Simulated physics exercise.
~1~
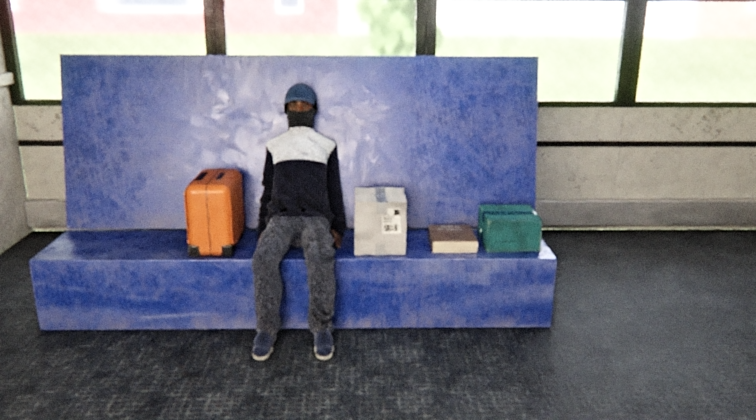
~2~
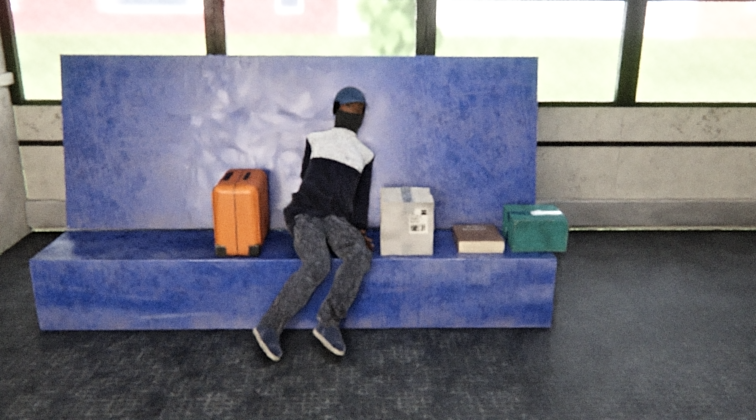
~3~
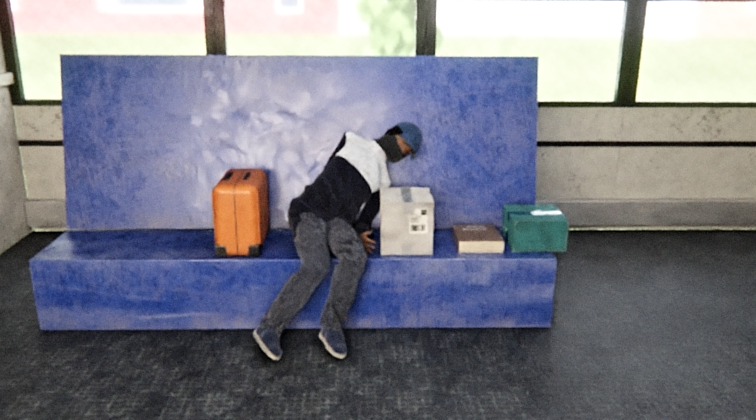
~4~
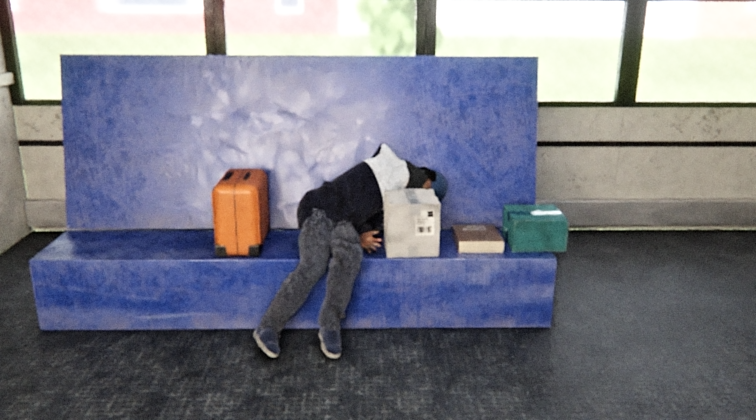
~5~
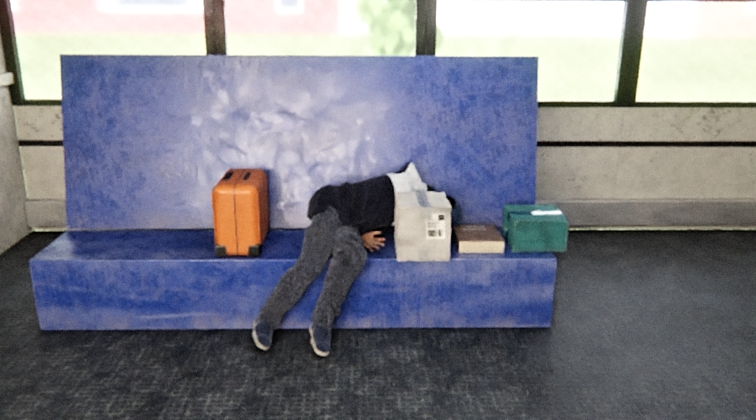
In a waiting area with a dark floor and windows behind, seen from the front by a still camera, a person in a blue cap and dark face covering sits on a long blue bench. An orange case stands to the left, with a whitish box, a flat brown item and a green carton to the right. The person and the things all shift right. The person then slumps limply rightward, head sinking behind the pale box, which is nudged further right. Finally the person lies folded over, hips still on the seat, and everything remains on the bench, the green carton at its right end.
